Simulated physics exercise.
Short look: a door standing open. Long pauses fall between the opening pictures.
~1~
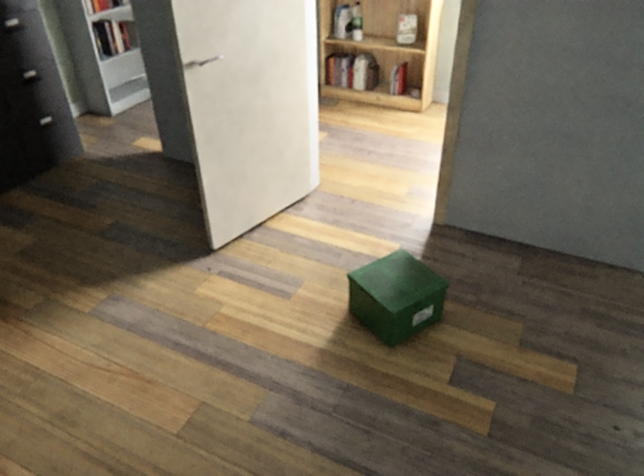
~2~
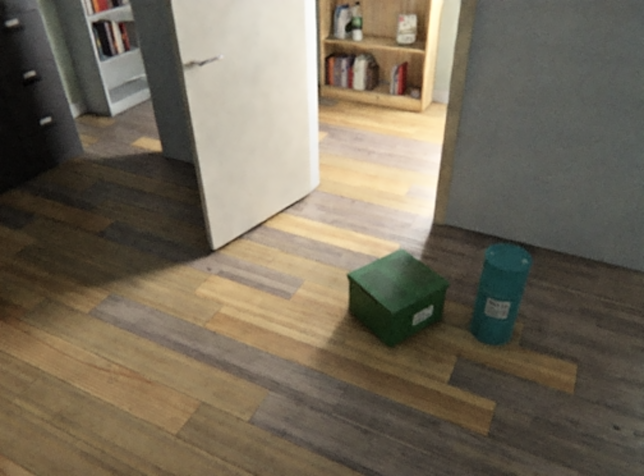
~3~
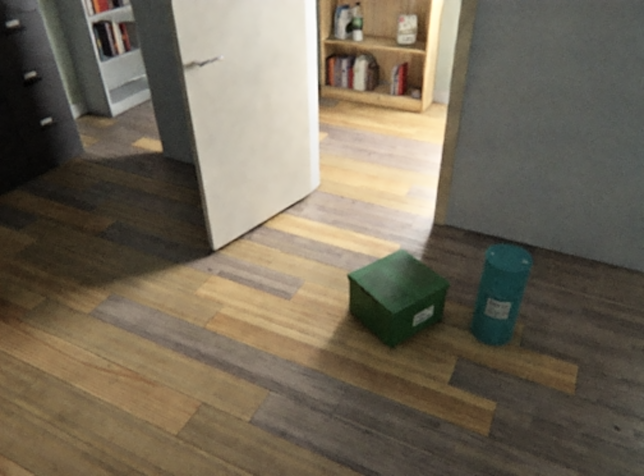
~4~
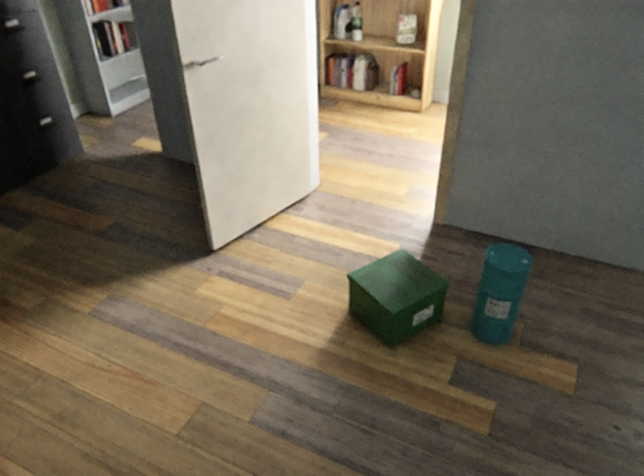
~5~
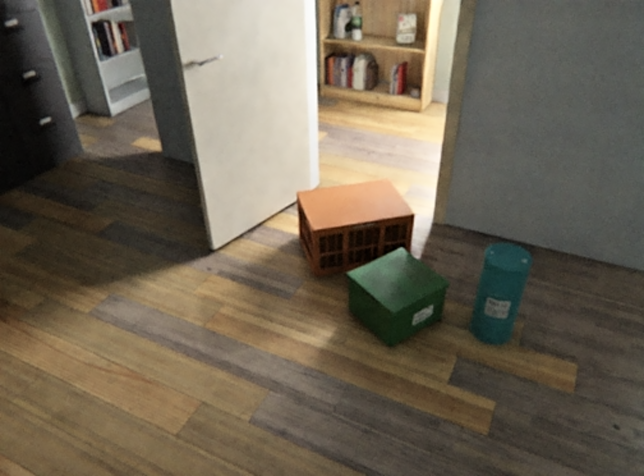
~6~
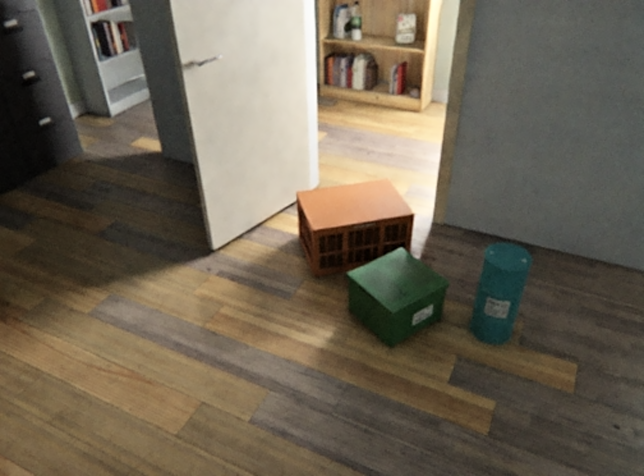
The footage shows a green box on a wooden floor near a wide-open, motionless door; a turquoise canister appears to its right, then an orange crate appears behind the box, with nothing seen moving in between.
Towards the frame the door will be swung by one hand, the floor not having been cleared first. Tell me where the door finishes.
It finishes still partly open.
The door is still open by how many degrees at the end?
Near 70° open.
Then, 0.60 s later than the last frame, open by 97°.
Then, 1.00 s later than the last frame, open by 85°.
Then, 1.40 s later than the last frame, open by 72°.
When it is over, open by 70°; all 3 as before. End places, in pixels of the last picture, orange chest near (356, 226).
